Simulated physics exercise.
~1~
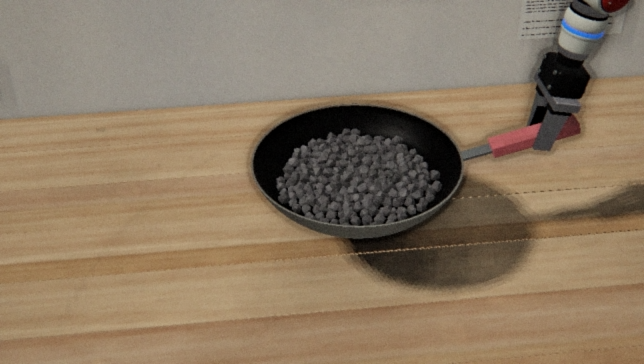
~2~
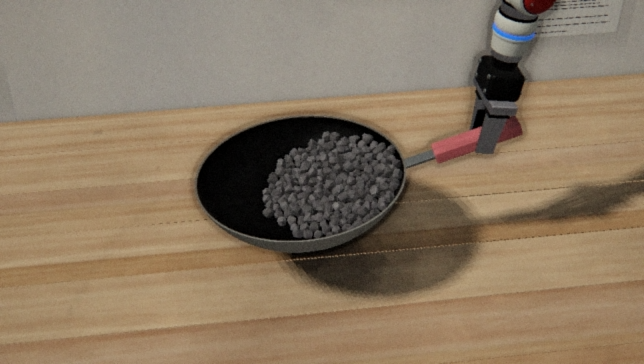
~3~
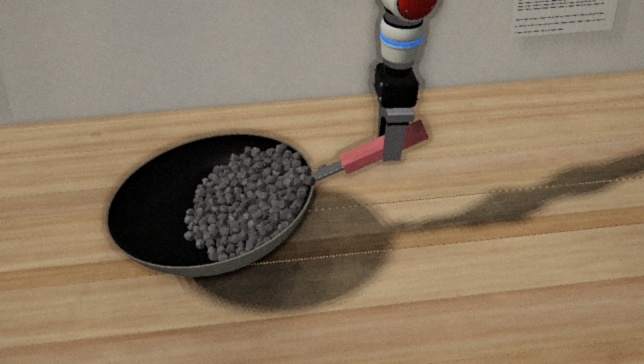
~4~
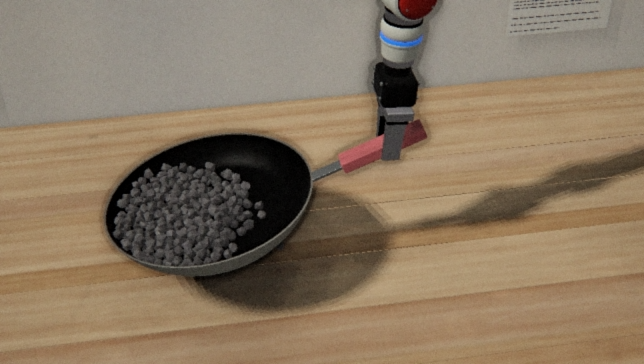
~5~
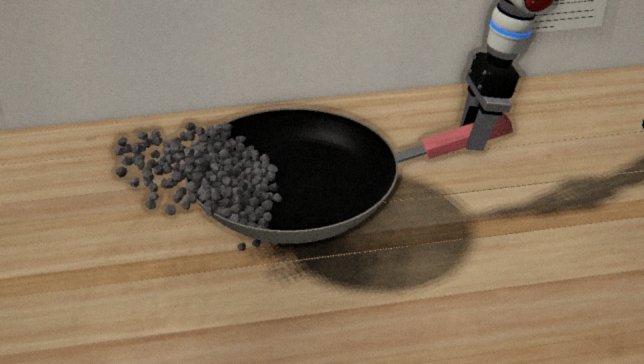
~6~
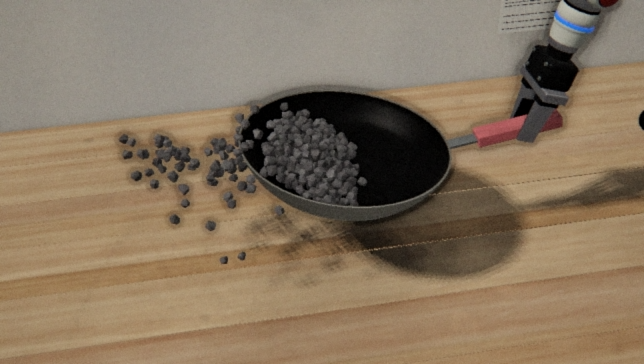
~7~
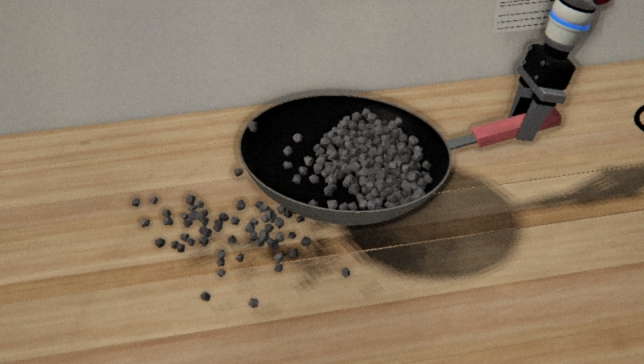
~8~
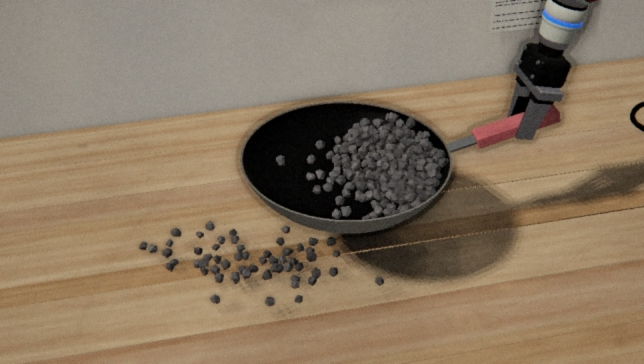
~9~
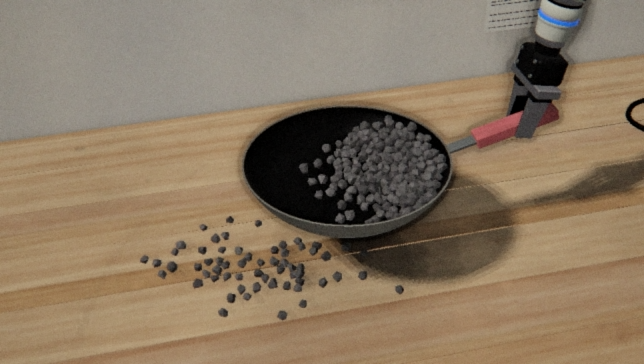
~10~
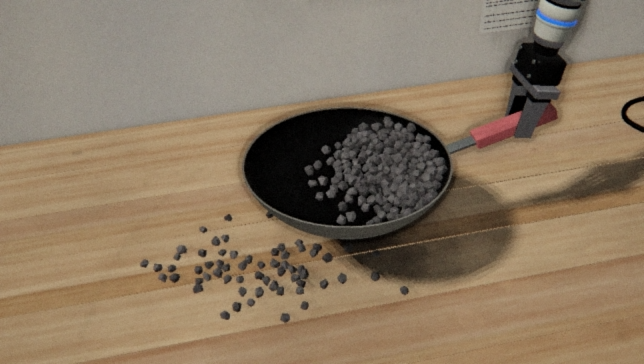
On a pale wooden tabletop against a grey wall, seen from slightly above, a robot gripper holds a black frying pan by its red handle at the right. A heap of small dark grey pebbles fills the middle of the pan. The arm moves the pan left, and the pebbles bunch toward the handle before sliding to the far left side. As the pan moves back right, many spill over its left rim and scatter across the table. The rest slide back toward the handle, and the pan comes to rest still holding most of them.
